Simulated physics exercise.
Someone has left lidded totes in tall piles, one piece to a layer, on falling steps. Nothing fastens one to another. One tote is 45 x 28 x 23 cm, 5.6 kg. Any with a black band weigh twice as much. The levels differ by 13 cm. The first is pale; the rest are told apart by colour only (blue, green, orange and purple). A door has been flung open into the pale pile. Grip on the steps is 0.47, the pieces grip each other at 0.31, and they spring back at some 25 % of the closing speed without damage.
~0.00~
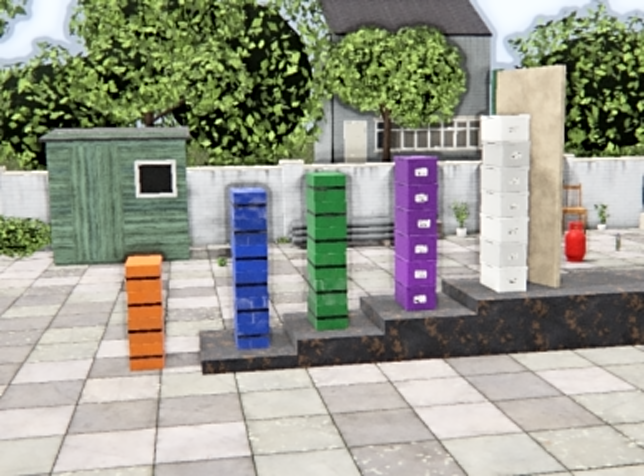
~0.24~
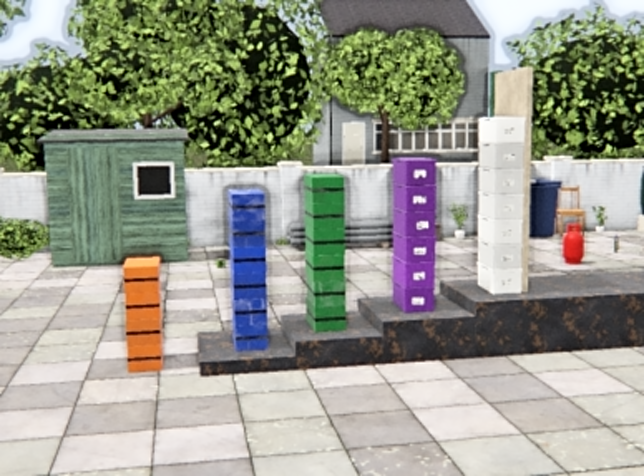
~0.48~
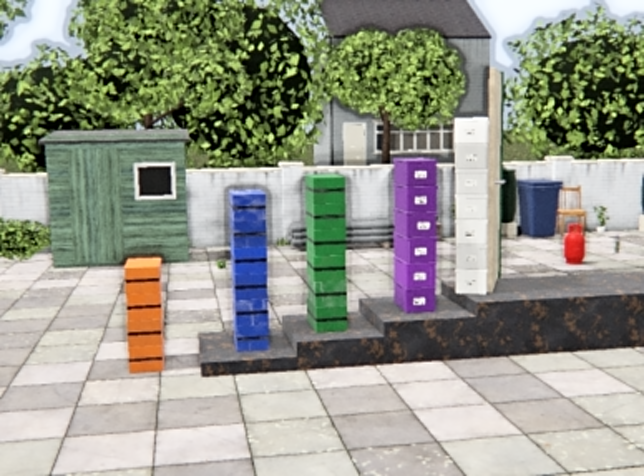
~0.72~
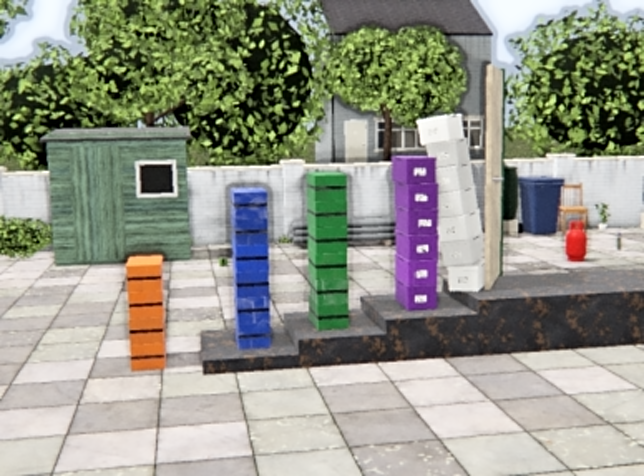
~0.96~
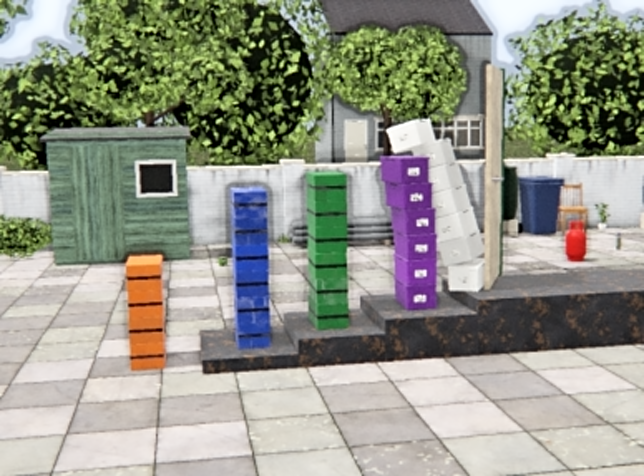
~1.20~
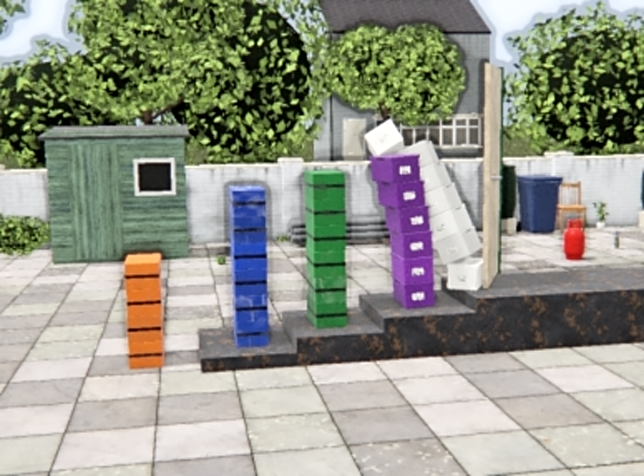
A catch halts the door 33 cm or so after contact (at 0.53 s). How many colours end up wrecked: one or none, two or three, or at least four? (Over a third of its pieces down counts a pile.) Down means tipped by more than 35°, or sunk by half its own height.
Piles wrecked: Upwards of three.
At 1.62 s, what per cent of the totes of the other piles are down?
At that moment 0 per cent.
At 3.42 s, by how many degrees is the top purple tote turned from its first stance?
Some 40°.
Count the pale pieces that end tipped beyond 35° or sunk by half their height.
The count is 6.
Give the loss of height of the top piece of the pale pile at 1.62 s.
About 120 cm.
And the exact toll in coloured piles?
The count is 4.
Around 1.62 s, 6 of the pale pile down; none of the 22 other totes down, 6 disturbed; top purple tote tipped 13°.
Around 2.26 s, 6 of the pale pile down; 1 of the 22 other totes down; top purple tote tipped 29°, 11 cm lower; top green tote tipped 5°.
Around 3.42 s, 6 of the pale pile down; 10 of the 22 other totes down; top purple tote tipped 43°, 54 cm lower; top green tote tipped 28°, 34 cm lower.
Around 4.10 s, 6 of the pale pile down; 15 of the 22 other totes down; top blue tote upside down; top purple tote on its side.
Finally (5.3 s), 6 of the pale pile down; 17 of the 22 other totes down; top blue tote upside down; top orange tote on its side. Wrecked, blue, green, orange and purple. Seen by the last camera, middles, top orange tote near (28, 353).
